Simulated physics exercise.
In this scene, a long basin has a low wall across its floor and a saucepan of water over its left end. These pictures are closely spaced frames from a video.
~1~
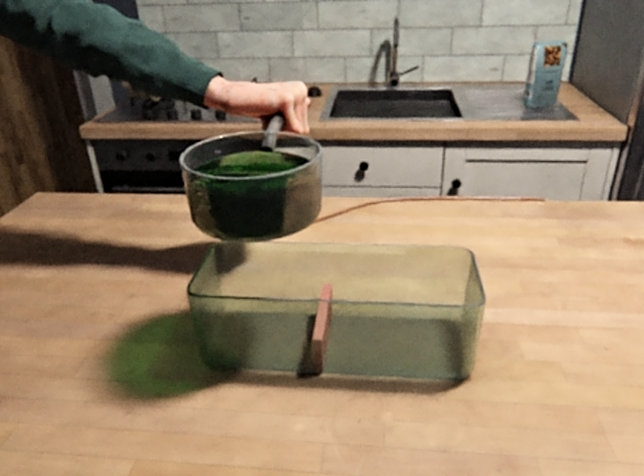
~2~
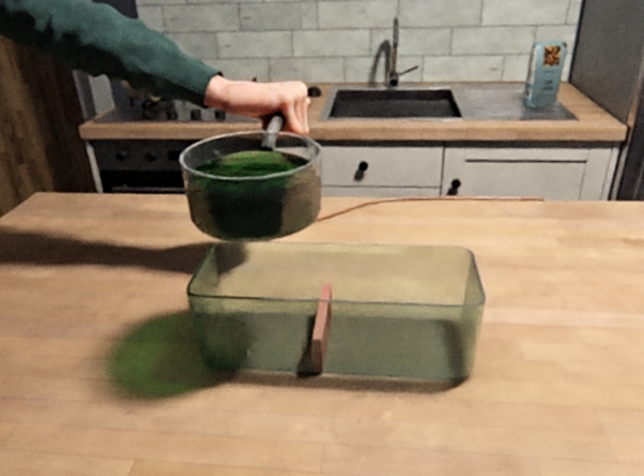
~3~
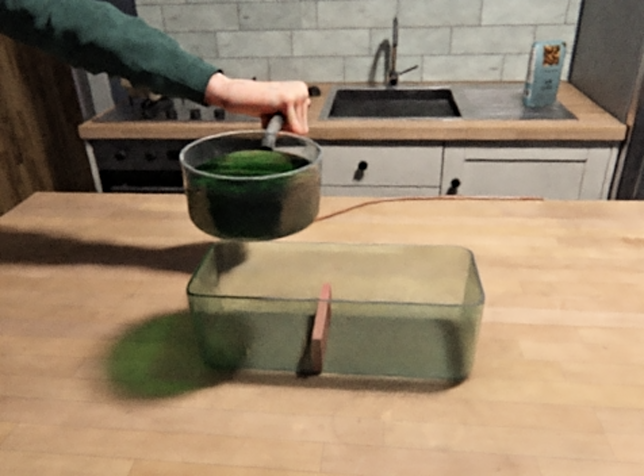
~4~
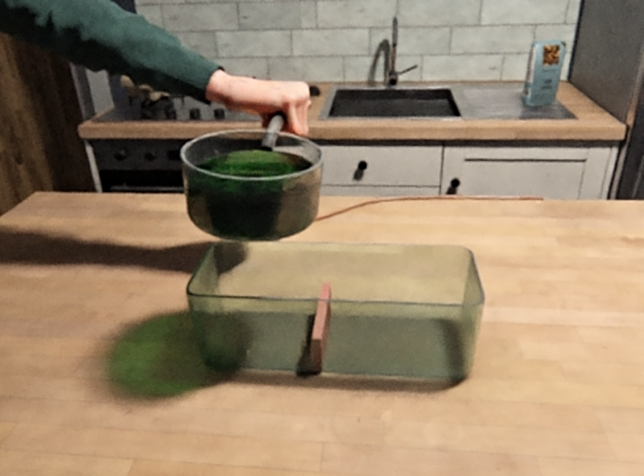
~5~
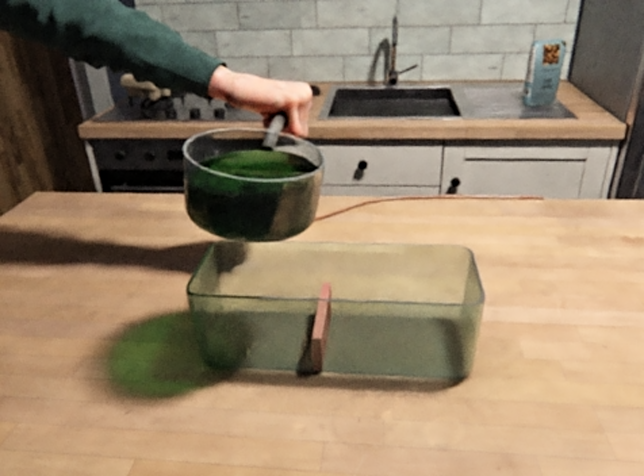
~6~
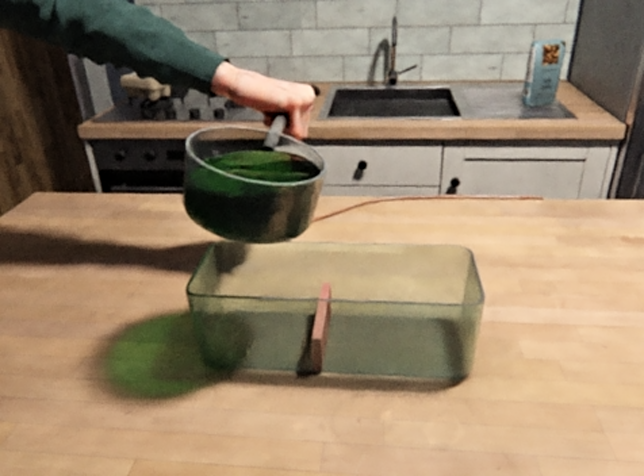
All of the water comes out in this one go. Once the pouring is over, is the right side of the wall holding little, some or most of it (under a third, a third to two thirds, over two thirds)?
It holds most.
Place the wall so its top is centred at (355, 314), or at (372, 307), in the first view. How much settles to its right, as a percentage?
The first gives 55 %, the second 35 %.
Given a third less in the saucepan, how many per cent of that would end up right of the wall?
Result: Around 75 per cent.
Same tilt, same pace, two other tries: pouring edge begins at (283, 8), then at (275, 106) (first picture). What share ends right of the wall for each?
It comes out at around 80 percent and then around 65 percent.
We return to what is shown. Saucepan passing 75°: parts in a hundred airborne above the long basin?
About 30 per cent.
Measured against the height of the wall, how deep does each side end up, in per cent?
On the left roughly 20, on the right roughly 60.
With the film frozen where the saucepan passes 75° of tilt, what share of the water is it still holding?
It keeps around 45 per cent at that angle.
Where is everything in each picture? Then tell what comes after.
In the first picture, tilt 0°; pouring edge (320, 155); surface from (191, 170) to (320, 171); the long basin's rim runs from (200, 267) to (479, 276); the wall's top is at (323, 310).
In the second picture, tilt 1°; pouring edge (320, 155); surface from (191, 170) to (319, 171).
In the third picture, tilt 2°; pouring edge (321, 157); surface from (191, 169) to (319, 172).
In the fourth picture, tilt 5°; pouring edge (322, 160); surface from (191, 168) to (319, 172).
In the fifth picture, tilt 9°; pouring edge (324, 165); surface from (192, 168) to (321, 172).
In the sixth picture, tilt 14°; pouring edge (325, 171); surface from (192, 169) to (322, 173).
A moment on, the saucepan is tipped on its side and 47 per cent is still to pour, 0 is left of the wall and 21 right of it.
Next, the saucepan is tipped right over and 5 per cent is still to pour, 12 is left of the wall and 79 right of it.
Then the saucepan is tipped right over and 0 per cent is still to pour, 20 is left of the wall and 80 right of it.
Later the saucepan is tipped right over and 0 per cent is still to pour, 20 is left of the wall and 80 right of it.
At rest 20 per cent lies left of the wall, 80 right of it and 0 outside.
